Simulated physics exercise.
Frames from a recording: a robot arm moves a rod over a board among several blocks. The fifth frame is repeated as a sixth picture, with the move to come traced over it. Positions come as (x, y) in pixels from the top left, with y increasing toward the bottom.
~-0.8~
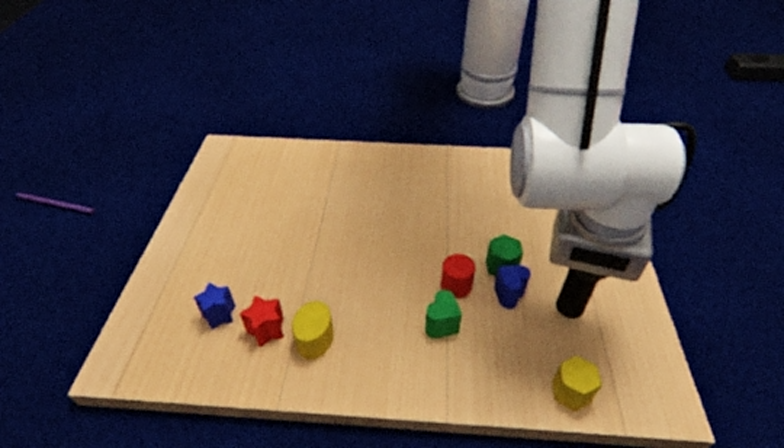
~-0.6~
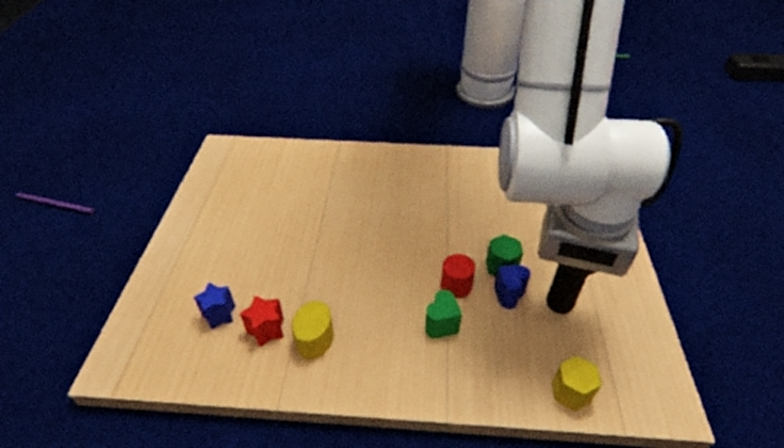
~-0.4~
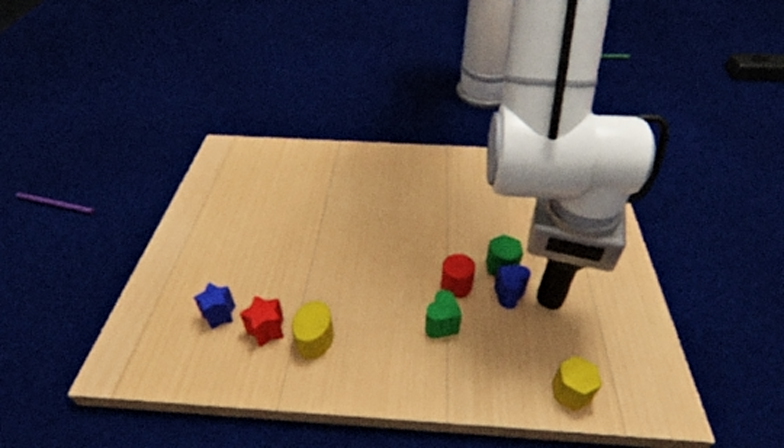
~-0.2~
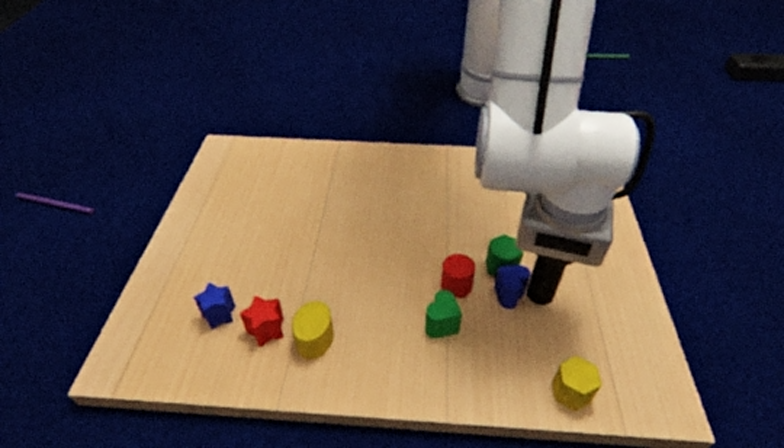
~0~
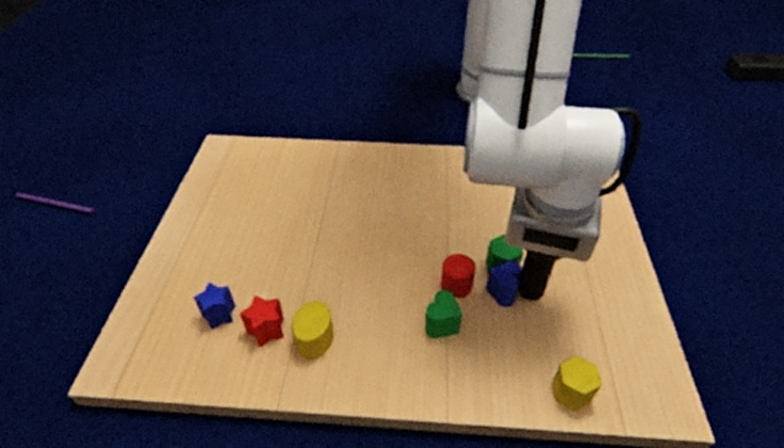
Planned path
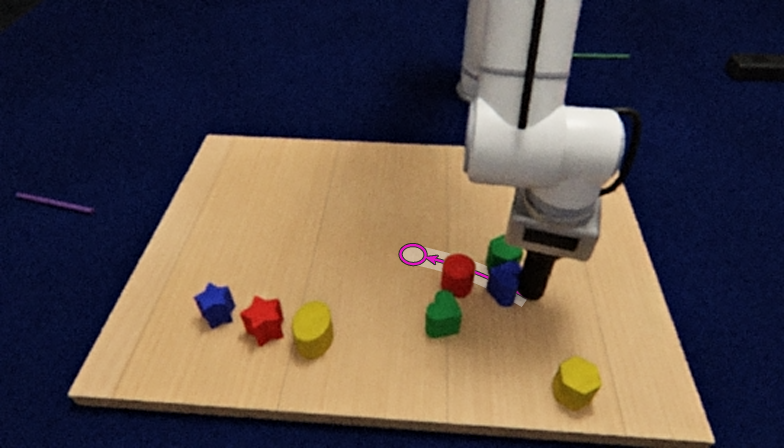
A white robot arm holding a short black rod reaches over a pale wooden board on dark blue cloth, seen from above at a fixed angle. Blue and red stars and a yellow block sit left, with red, green and blue blocks clustered right of centre and another yellow one near the lower right. The rod slides slowly left and nudges the blue block slightly leftward.
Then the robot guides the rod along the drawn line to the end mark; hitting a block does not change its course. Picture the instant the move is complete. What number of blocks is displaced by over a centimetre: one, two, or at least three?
I predict three or more.
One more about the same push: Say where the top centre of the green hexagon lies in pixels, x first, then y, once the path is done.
The spot you're after is about (497, 236) in the image.
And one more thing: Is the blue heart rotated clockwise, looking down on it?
In short: No.
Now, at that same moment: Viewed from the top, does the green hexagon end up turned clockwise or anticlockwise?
Viewed from above, clockwise.
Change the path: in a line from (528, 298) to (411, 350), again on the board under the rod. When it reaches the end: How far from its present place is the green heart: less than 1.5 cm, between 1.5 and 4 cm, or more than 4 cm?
Displacement: Past 4 cm.
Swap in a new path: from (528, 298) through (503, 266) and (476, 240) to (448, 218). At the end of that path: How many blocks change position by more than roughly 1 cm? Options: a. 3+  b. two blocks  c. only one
Letter b.
Drawn move, from (528, 298) over (471, 271) to (413, 254).
The first path, step by step. One third of the way, rod at (491, 270); red disc at (442, 265); green hexagon at (498, 238), turned 50° clockwise; blue heart at (473, 267), turned 45° anticlockwise.
Two thirds of the way, rod at (452, 256); red disc at (432, 268); green hexagon at (497, 236), turned 60° clockwise; blue heart at (463, 267), turned 90° anticlockwise.
At the end, rod at (413, 246); green heart still; red disc at (432, 268); green hexagon at (497, 236), turned 60° clockwise; blue heart at (463, 267), turned 90° anticlockwise.
